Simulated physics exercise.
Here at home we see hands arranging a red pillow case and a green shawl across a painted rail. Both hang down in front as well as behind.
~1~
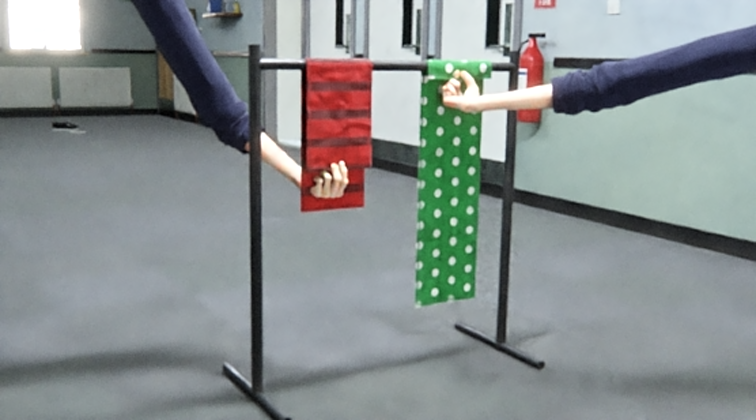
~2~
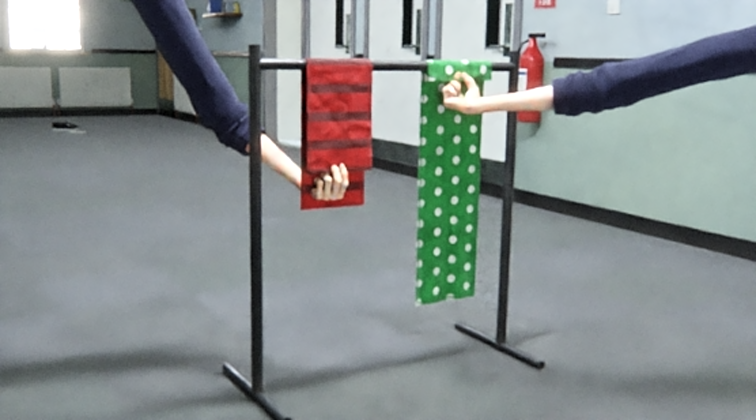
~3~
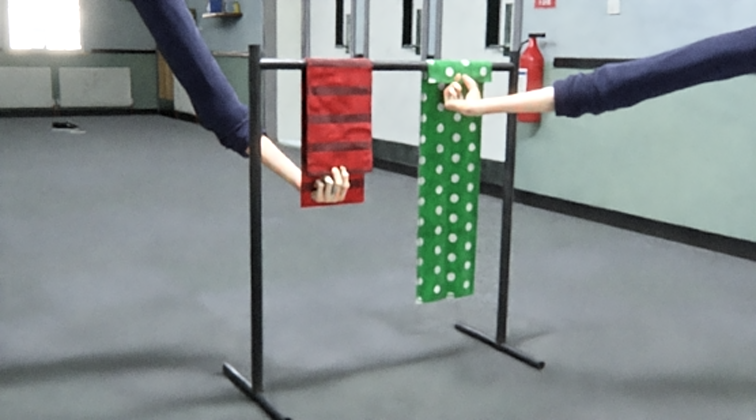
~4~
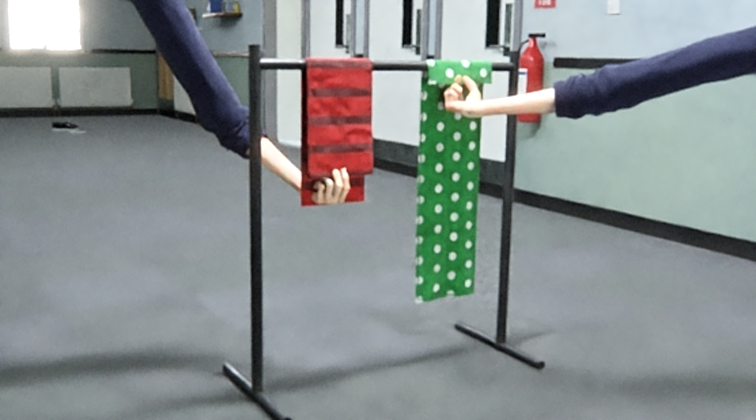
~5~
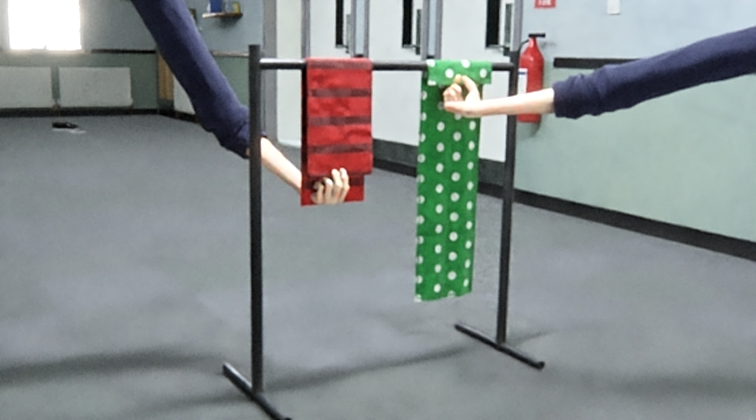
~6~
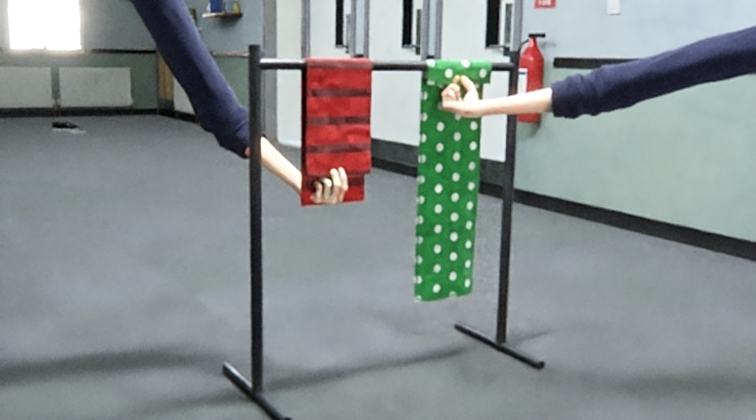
Two hands barely moved as they held a striped red cloth on the left and a spotted green one on the right, easing their front ends slightly downward over a dark rail.
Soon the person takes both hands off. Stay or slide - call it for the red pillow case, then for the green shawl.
Red pillow case - stay; green shawl - slide.
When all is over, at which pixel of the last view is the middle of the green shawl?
About (440, 356).
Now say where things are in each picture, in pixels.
Pillow case front hem (355, 164), back hem (349, 204); shawl front hem (439, 75), back hem (425, 302), in the first frame.
Pillow case front hem (356, 167); shawl front hem (439, 76), in the second frame.
Pillow case front hem (356, 169); shawl front hem (440, 78), in the third frame.
Pillow case front hem (357, 171); shawl front hem (440, 80), in the fourth frame.
Pillow case front hem (356, 171); shawl front hem (440, 80), in the fifth frame.
Pillow case front hem (355, 171), back hem (349, 198), front almost as long as the back; shawl front hem (439, 80), back hem (427, 297), front far shorter than the back, in the sixth frame.
Then, 0.38 s later than the last view, pillow case at rest on the rail; shawl clear of the rail and dropping near (445, 286).
Then, 0.68 s later than the last view, pillow case at rest on the rail; shawl in a heap on the floor near (441, 356).
Finally, pillow case at rest on the rail; shawl in a heap on the floor near (440, 356). The red pillow case stays on and the green shawl slips to the floor.
